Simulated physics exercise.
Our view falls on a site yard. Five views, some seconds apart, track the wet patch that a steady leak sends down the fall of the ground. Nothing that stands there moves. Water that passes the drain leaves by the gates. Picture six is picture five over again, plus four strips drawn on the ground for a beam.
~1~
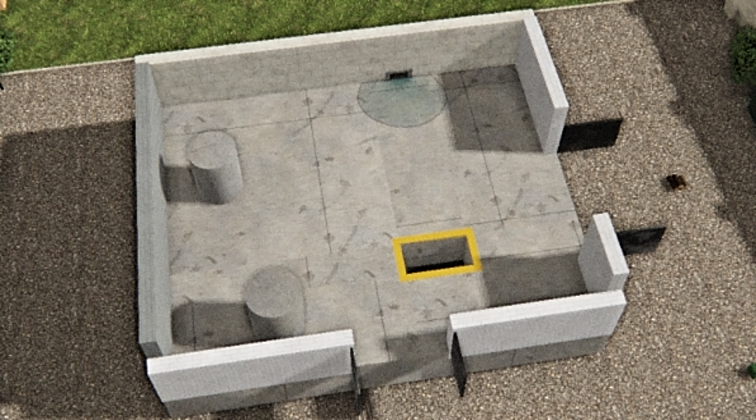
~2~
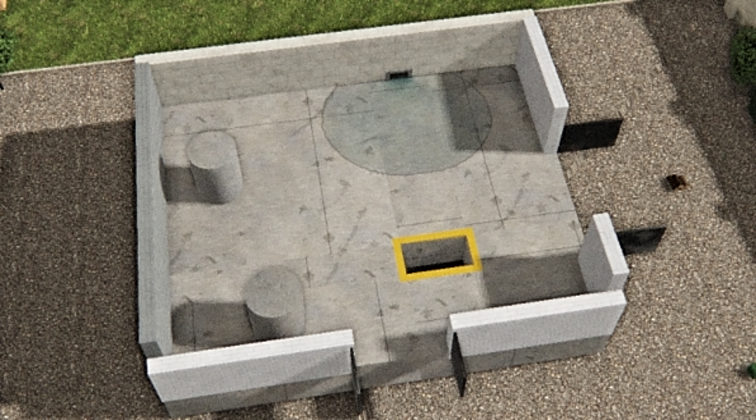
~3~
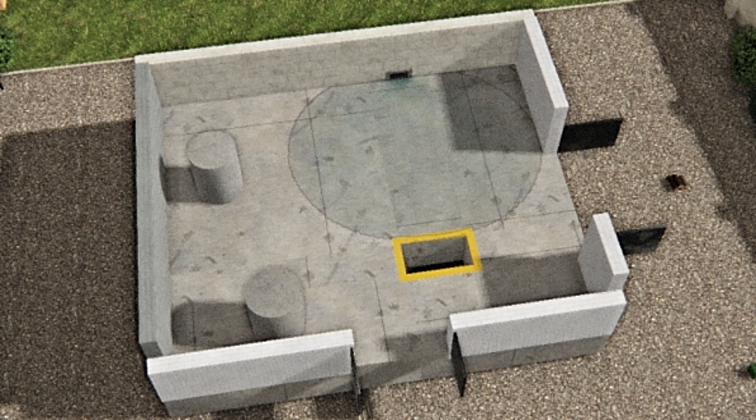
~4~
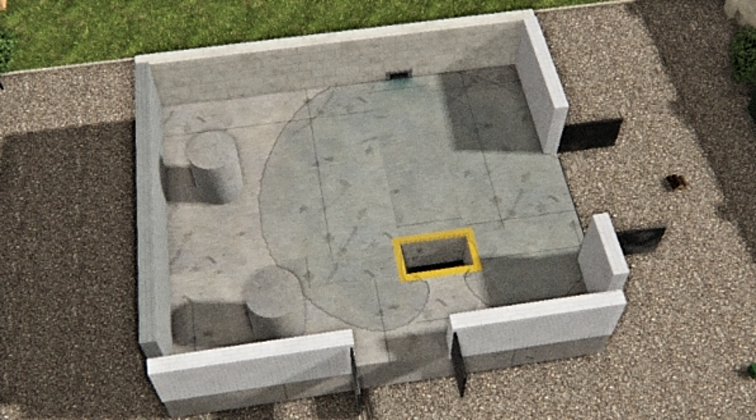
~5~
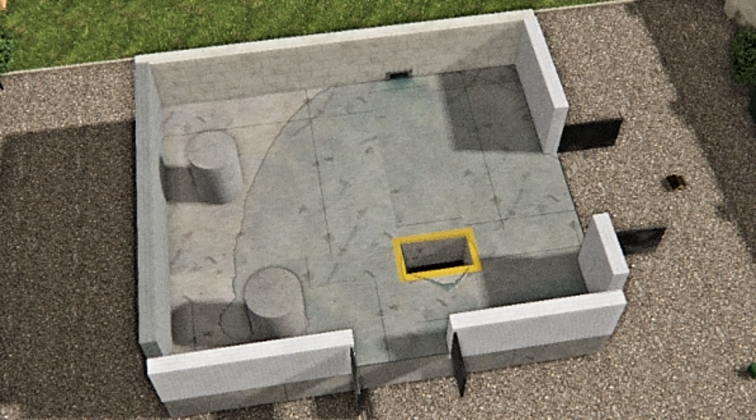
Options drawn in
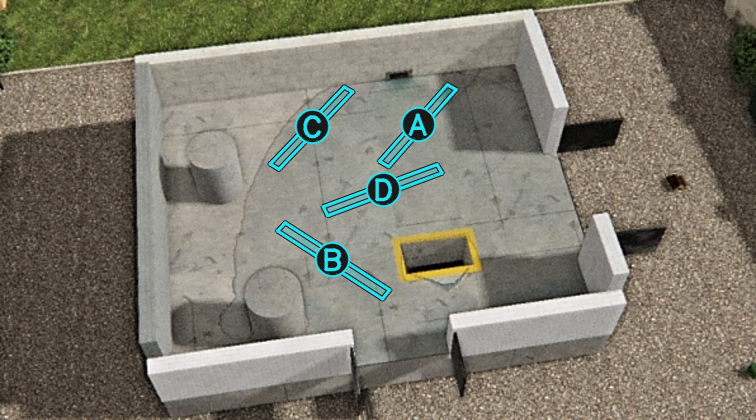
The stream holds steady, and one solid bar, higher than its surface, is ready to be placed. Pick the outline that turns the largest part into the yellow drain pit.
Choose B.
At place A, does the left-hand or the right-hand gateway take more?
The left one.
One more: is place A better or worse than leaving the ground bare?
It is worse.
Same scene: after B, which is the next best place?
That is place C.
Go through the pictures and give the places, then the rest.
Outfall at (399, 74); yellow drain pit at (437, 254); open gate at (560, 205); open gate at (400, 346); water covers 4 % of the ground and shows as far out as (385, 121); yellow drain pit still dry.
Water covers 16 % of the ground and shows as far out as (416, 172); yellow drain pit still dry.
Water covers 35 % of the ground and shows as far out as (487, 221); yellow drain pit still dry.
Water covers 58 % of the ground and shows as far out as (566, 283); yellow drain pit taking water.
Water covers 70 % of the ground and shows as far out as (246, 329); yellow drain pit taking water.
On the marked copy, A from (384, 164) to (451, 87); B from (281, 226) to (386, 294); C from (274, 166) to (348, 89); D from (325, 211) to (439, 168).
If A is chosen, about 14 % of the stream runs into the yellow drain pit, about 85 % out by the gates.
If B is chosen, about 46 % of the stream runs into the yellow drain pit, about 54 % out by the gates.
If C is chosen, about 29 % of the stream runs into the yellow drain pit, about 71 % out by the gates.
If D is chosen, about 14 % of the stream runs into the yellow drain pit, about 85 % out by the gates.
